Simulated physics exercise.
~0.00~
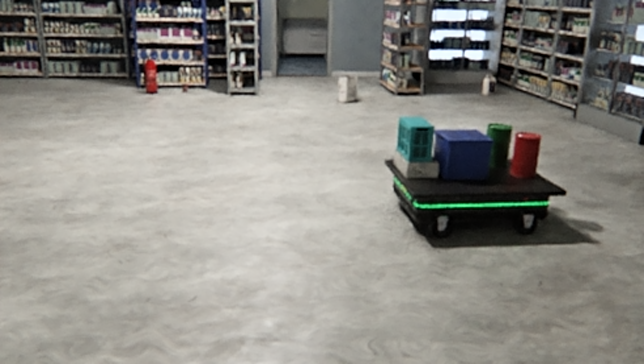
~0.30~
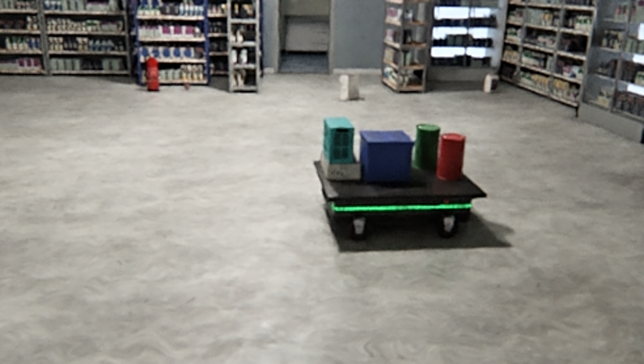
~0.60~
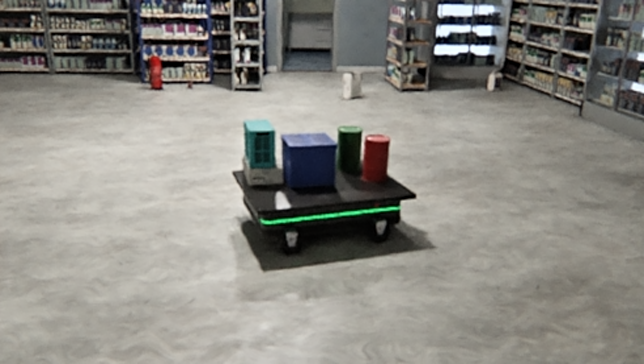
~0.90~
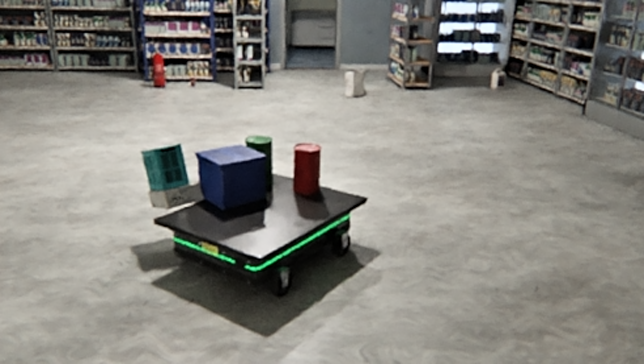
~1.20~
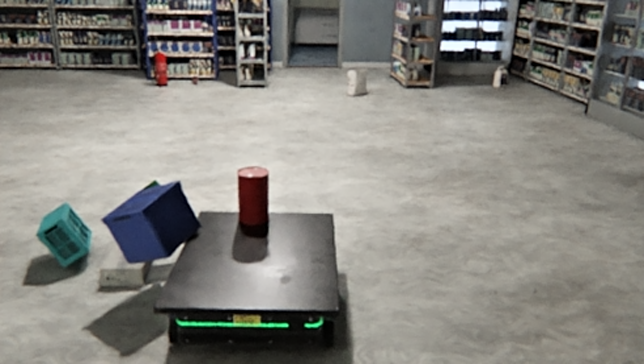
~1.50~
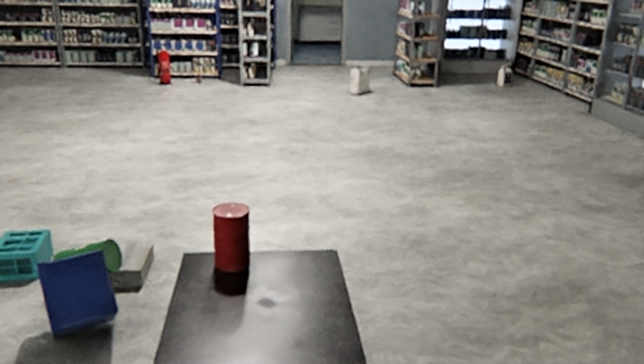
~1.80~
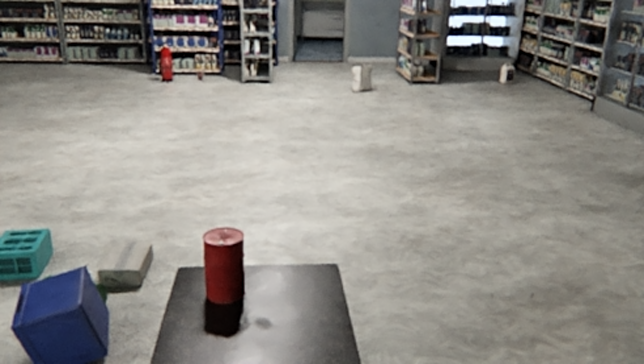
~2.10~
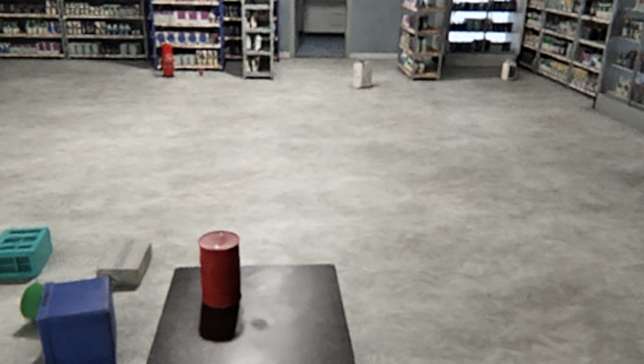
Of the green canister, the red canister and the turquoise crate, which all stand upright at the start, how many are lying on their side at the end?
Two of them are lying on their side at the end, the green canister and the turquoise crate. The red canister is still upright on the cart.
